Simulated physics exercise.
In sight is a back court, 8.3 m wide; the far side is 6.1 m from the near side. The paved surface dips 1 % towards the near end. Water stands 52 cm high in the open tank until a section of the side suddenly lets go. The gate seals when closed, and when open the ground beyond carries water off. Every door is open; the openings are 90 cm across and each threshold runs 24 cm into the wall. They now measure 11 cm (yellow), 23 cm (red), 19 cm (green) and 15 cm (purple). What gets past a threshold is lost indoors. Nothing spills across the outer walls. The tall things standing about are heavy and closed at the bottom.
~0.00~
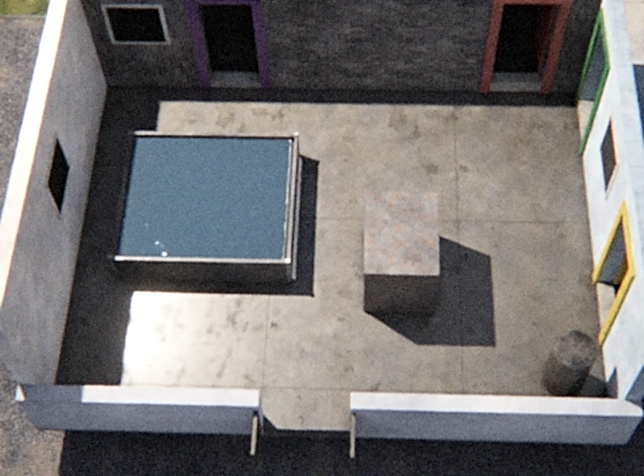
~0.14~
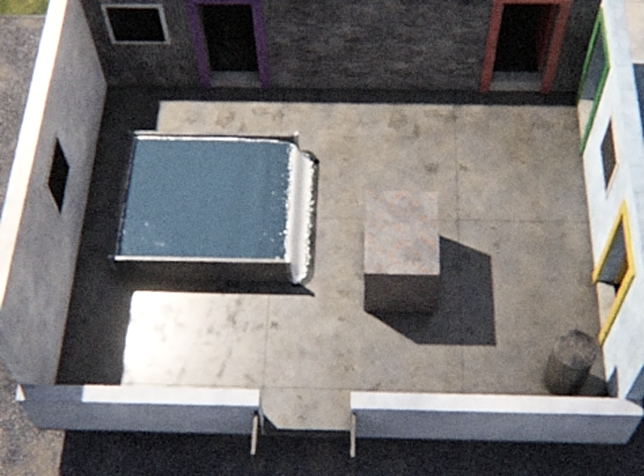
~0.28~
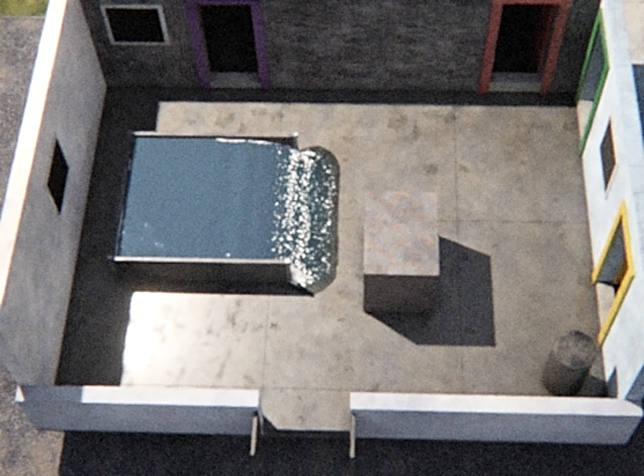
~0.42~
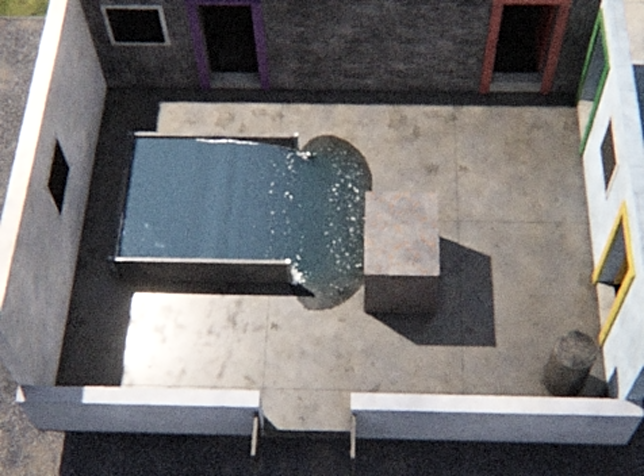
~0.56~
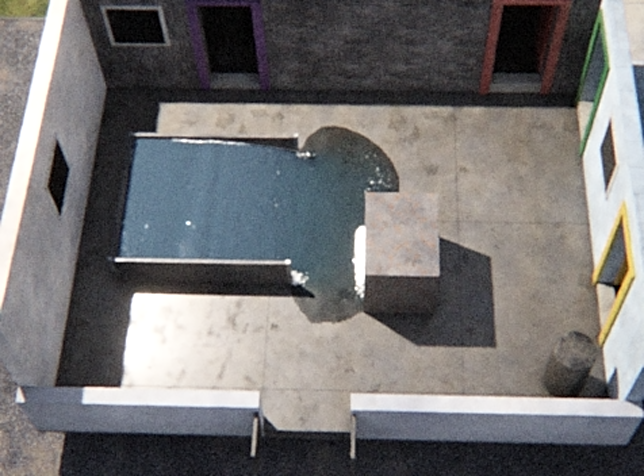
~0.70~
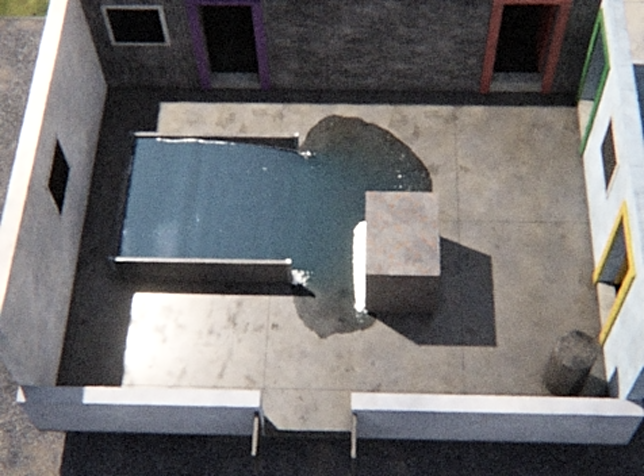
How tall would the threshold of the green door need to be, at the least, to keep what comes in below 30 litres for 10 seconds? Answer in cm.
Some 21 cm above the ground.
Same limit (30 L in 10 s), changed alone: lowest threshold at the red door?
About 14.0 cm at red.
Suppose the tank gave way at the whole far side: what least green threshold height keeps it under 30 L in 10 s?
Some 10.5 cm.
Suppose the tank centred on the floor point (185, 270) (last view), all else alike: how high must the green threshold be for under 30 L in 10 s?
About 13.0 cm.
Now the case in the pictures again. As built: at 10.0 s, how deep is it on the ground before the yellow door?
Some 13.0 cm.
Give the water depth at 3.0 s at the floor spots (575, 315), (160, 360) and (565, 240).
About 3, 0 and 9 cm.
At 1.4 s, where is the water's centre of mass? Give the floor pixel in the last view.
Around (262, 218).
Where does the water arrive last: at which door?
The purple one.
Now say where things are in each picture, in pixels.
The first picture shows still water, 52 cm deep, in the open tank at (207, 197); the green door at (591, 90) is dry.
In the second picture, water pours out at (292, 209) and has run 0.3 m, to (307, 278); about 7 cm deep outside, 52 cm at the back.
In the third picture, the gap is at (291, 211), the front 0.6 m out at (329, 279); the back of the open tank holds 52 cm.
In the fourth picture, water pours out at (292, 212) and has run 1.2 m, to (364, 273); about 8 cm deep outside, 52 cm at the back.
In the fifth picture, the gap is at (292, 213), the front 1.7 m out at a hidden place; the back of the open tank holds 52 cm.
In the sixth picture, the front is at a hidden place, 2.2 m from the gap at (292, 212); 5.5 m2 of floor is wet, 52 cm left at the back; the green door at (591, 90), 5.2 m from the gap, is still 2.9 m from the nearest water.
After 1.4 s water covers 30 % of the floor, deepest (37 cm) near (357, 247); it has not reached the green door.
After 3.0 s water covers 55 % of the floor, deepest (38 cm) near (577, 98); 22 cm at the green door, 0 litres in over its 19 cm threshold.
After 10.0 s water covers 95 % of the floor, deepest (14 cm) near (599, 421); 4 cm at the green door, 46 litres in over its 19 cm threshold.
At the green door as built, the water arrived by 2.3 s and peaked near 30 cm at 3.6 s.
Run again over the same 10 s with other heights there, 61 litres in over 17.5 cm, 18 litres over 23.5 cm. The limit of 30 litres is kept from about 21 cm up.
